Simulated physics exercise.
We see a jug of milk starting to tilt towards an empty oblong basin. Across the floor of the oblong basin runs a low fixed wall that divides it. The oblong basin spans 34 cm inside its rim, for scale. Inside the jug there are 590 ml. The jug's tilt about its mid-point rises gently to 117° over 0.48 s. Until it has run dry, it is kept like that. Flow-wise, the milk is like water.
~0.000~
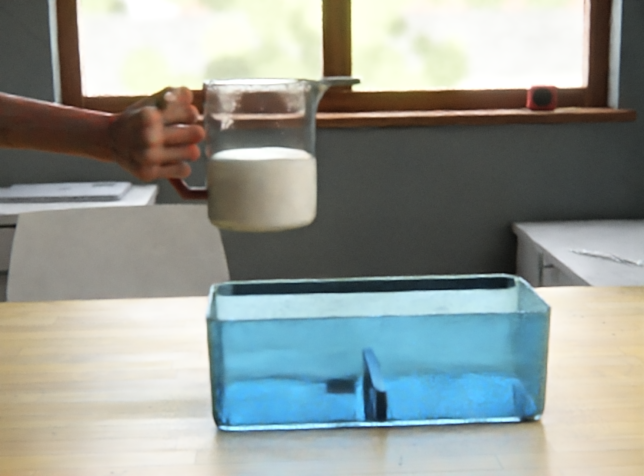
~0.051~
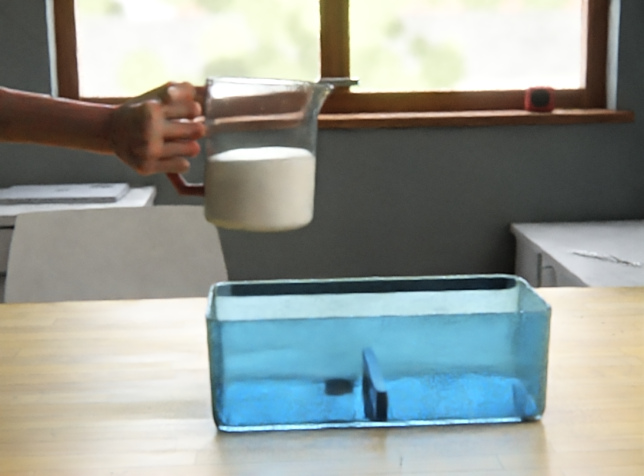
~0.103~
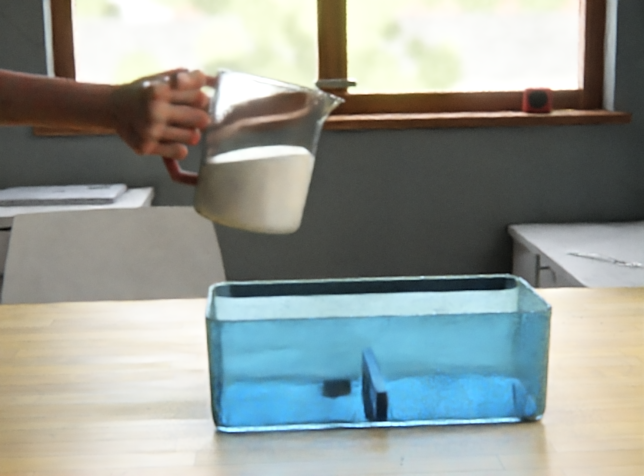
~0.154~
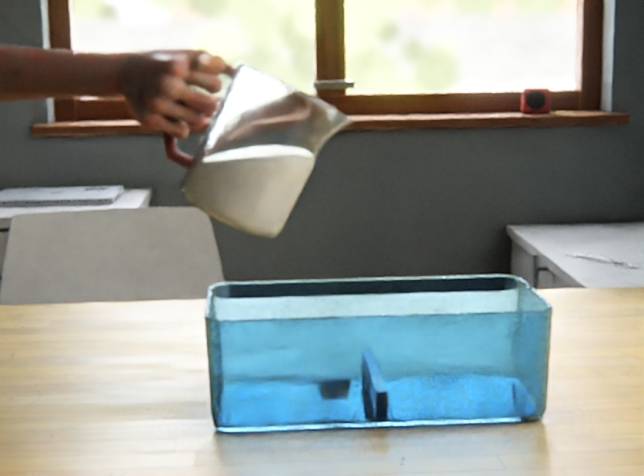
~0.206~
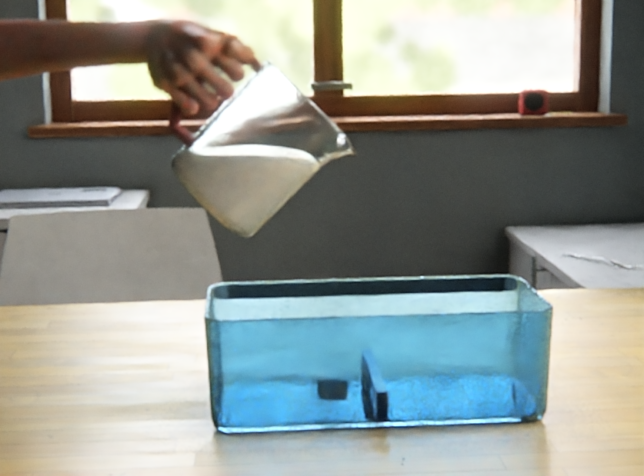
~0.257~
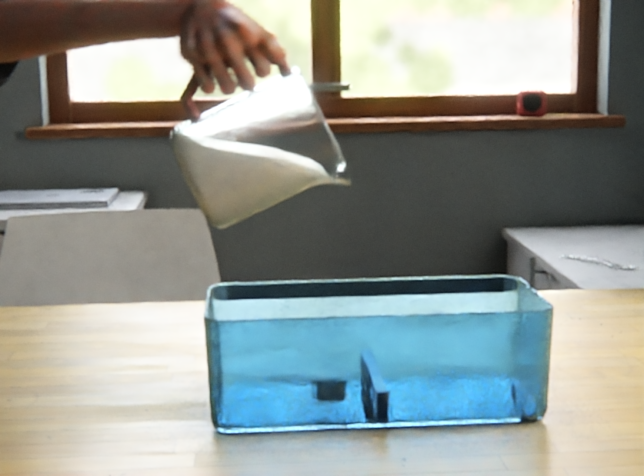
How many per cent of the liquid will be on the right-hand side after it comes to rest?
Some 55 per cent will be on the right-hand side.
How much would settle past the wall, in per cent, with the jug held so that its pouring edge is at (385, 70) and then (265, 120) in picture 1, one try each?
The first try gives around 75 percent, the second around 15 percent.
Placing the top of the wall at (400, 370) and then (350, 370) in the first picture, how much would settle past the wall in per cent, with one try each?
It comes to 15 per cent, and then 85 per cent.
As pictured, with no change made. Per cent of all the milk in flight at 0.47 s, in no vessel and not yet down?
Some 28 per cent, I reckon.
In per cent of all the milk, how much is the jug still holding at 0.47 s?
I'd estimate some 56 % remains.
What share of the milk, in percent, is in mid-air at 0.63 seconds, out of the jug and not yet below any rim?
About 12 percent.
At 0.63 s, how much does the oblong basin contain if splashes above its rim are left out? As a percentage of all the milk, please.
Near 76 in a hundred.
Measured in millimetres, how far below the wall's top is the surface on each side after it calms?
About 22 mm left, about 20 mm right.
After 0.47 s the tilt is 117° and 55 per cent is still to pour, 15 is left of the wall and 1 right of it.
After 0.63 s the tilt is 117° and 10 per cent is still to pour, 35 is left of the wall and 42 right of it.
After 0.80 s the tilt is 117° and 1 per cent is still to pour, 40 is left of the wall and 53 right of it.
After 0.98 s the tilt is 117° and 0 per cent is still to pour, 43 is left of the wall and 55 right of it.
In the end 43 per cent lies left of the wall, 55 right of it and 2 outside.
